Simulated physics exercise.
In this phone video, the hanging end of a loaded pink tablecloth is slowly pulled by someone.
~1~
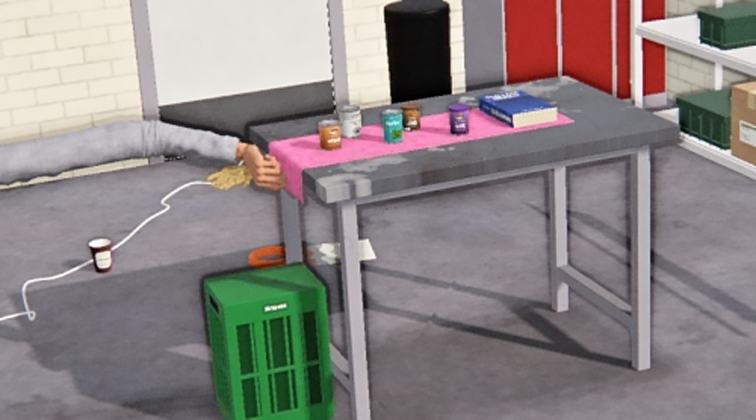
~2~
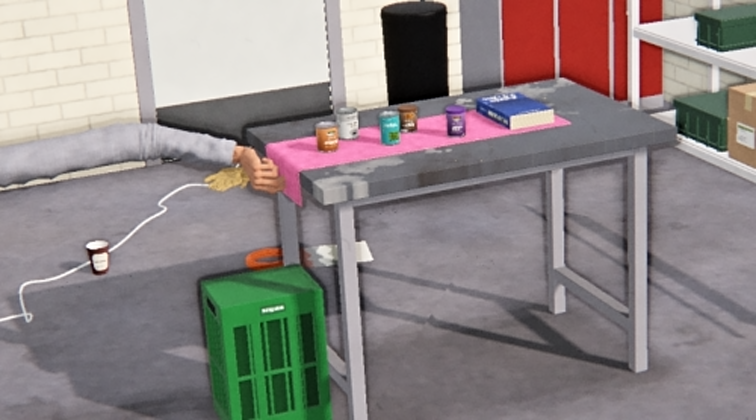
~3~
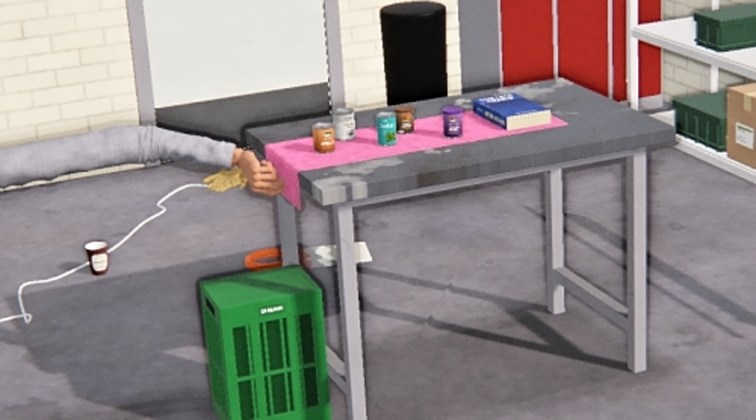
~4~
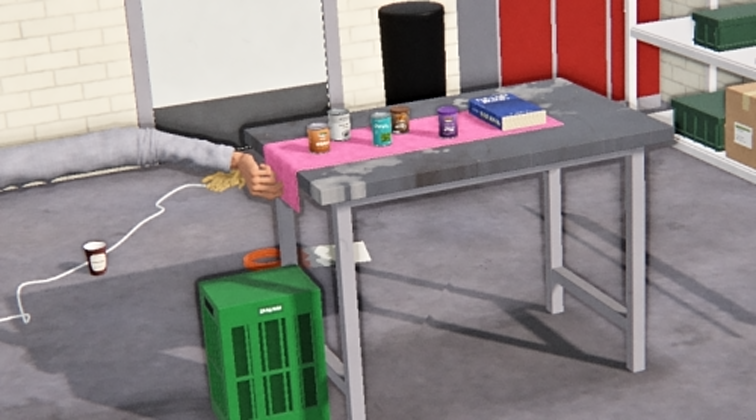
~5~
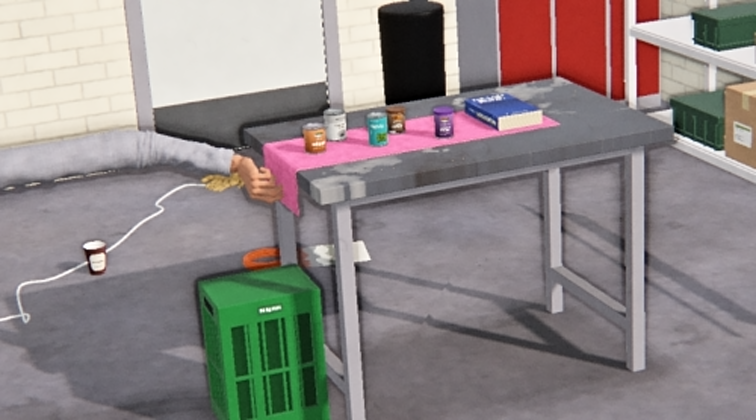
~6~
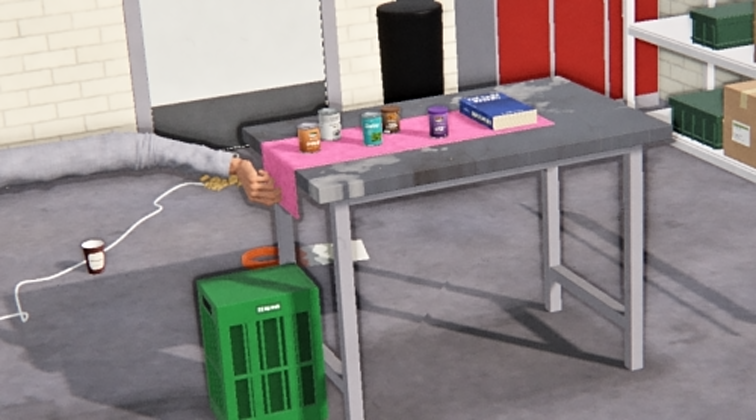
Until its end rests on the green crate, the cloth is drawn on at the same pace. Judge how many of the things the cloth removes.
The count that falls away is going to be two.
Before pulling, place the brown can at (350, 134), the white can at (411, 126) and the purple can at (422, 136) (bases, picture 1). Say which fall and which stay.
Start with the brown can, which is lost; next the white can, which is kept; last the purple can, which is kept.
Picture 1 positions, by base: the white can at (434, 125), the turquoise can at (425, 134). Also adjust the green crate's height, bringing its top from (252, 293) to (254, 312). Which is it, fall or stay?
The white can ends up still on top and the turquoise can ends up still on top.
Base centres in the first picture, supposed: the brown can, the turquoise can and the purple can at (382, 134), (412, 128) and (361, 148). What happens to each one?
Short version: Brown can stays, turquoise can stays, purple can drops.
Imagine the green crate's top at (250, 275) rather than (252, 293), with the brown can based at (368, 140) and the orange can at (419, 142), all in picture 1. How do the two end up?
The brown can stays put, the orange can stays put.
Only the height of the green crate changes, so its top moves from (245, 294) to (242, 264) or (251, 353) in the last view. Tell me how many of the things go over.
In that case 1 and 4.
A little later, hem near (283, 239); all still up.
Next, hem on the crate; orange can gone.
Later still, hem on the crate; orange can and white can gone.
When it is over, hem on the crate; orange can and white can gone. It carries off two.
